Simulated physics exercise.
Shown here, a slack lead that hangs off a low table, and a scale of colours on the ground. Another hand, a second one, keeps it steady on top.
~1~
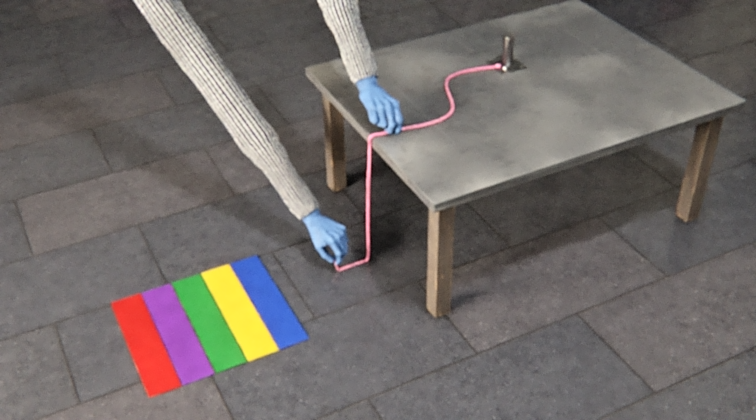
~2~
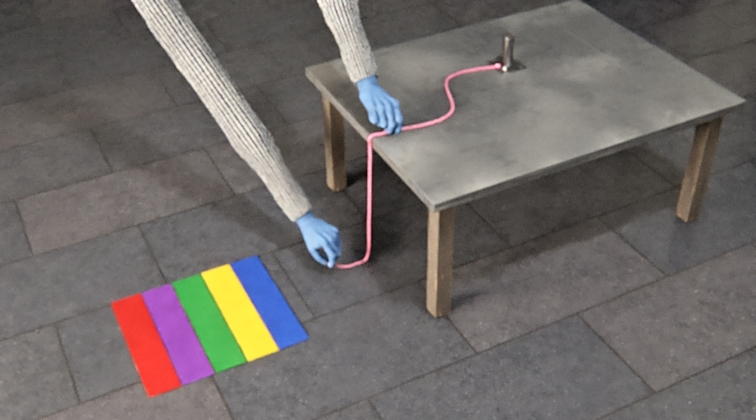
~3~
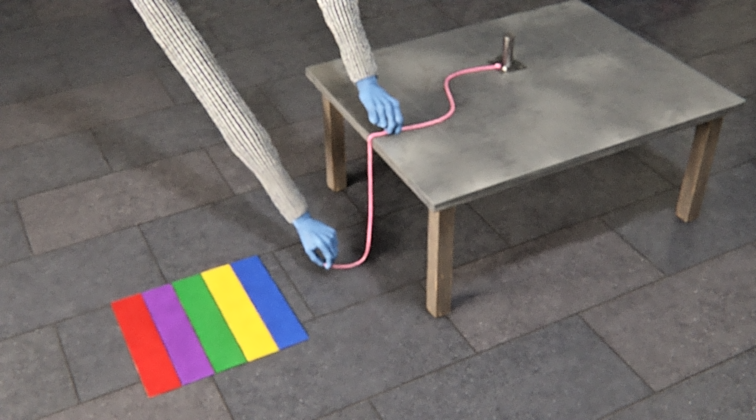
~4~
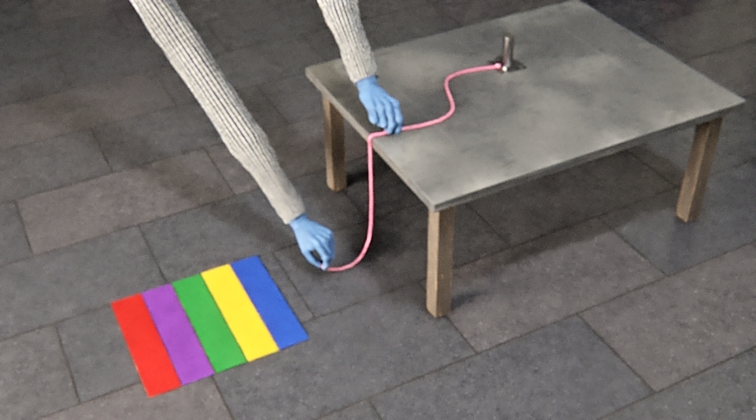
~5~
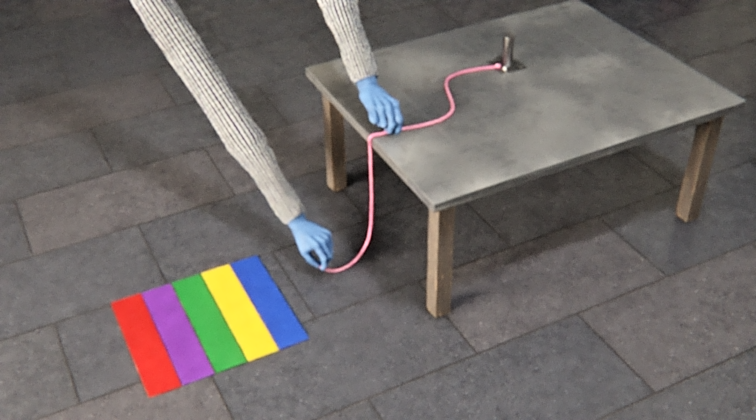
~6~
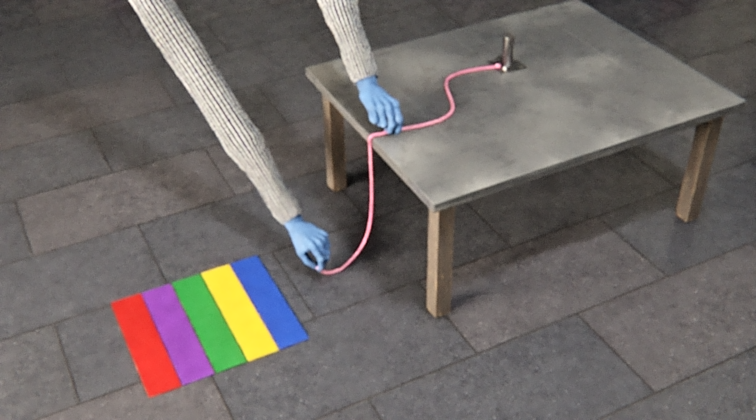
A gloved hand moves the pink cord's low end slightly left, near the coloured stripes.
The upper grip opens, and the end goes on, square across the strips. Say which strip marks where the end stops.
The green strip marks it.
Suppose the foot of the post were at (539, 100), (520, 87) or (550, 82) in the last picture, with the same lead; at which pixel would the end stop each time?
It works out at around (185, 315), (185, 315) and (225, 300) for the three tries.
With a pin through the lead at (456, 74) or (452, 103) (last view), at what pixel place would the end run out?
(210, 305) and (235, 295).
Early on, end near (253, 290); over blue.
Midway, end near (222, 300); over yellow.
At the end of the slack, end near (204, 306); over green. Over green.
